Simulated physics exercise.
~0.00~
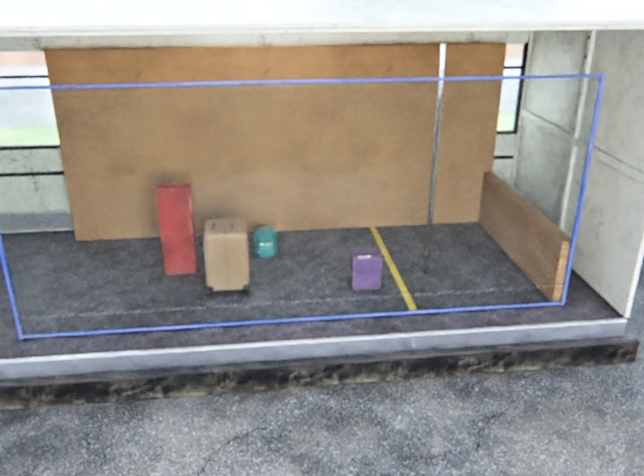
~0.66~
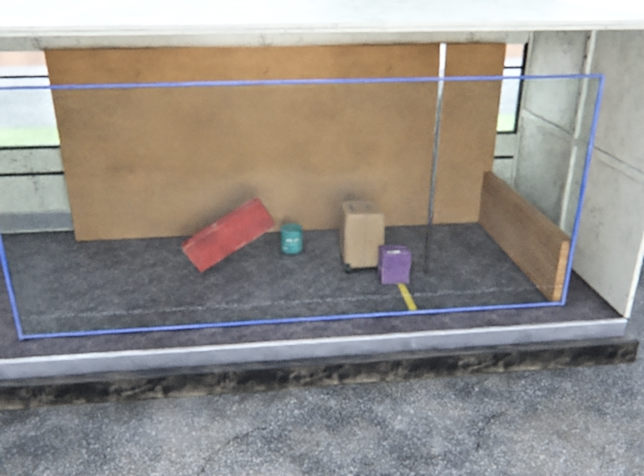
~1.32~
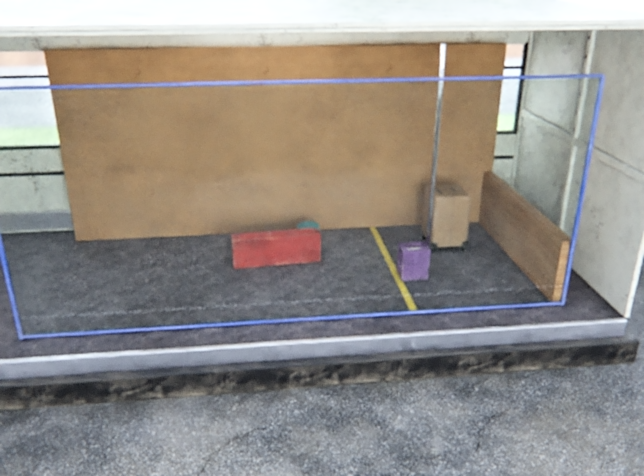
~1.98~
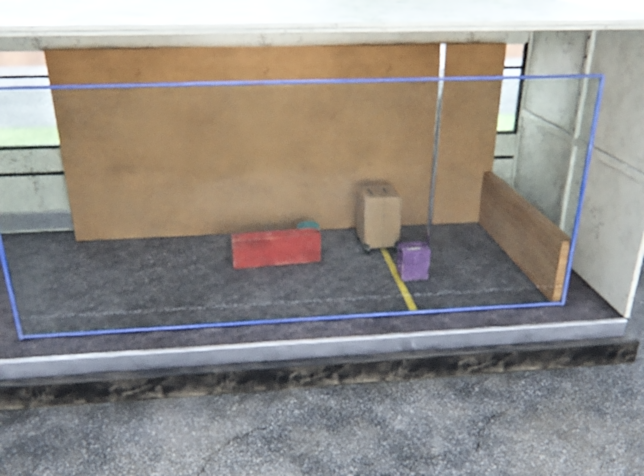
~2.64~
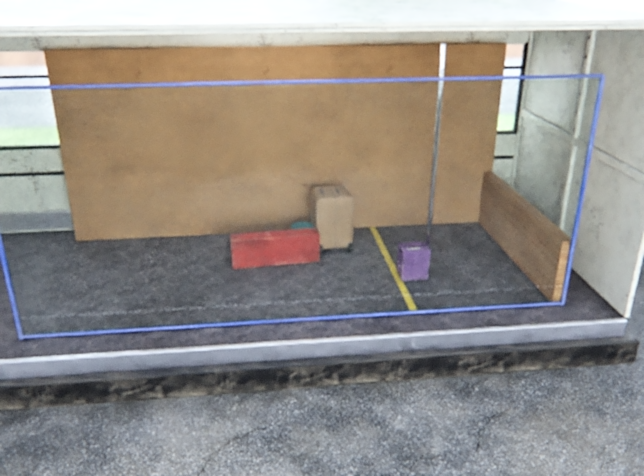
Red tall box toppling onto its side as brown wheeled case rolls right then back left, purple carton settling past yellow line.
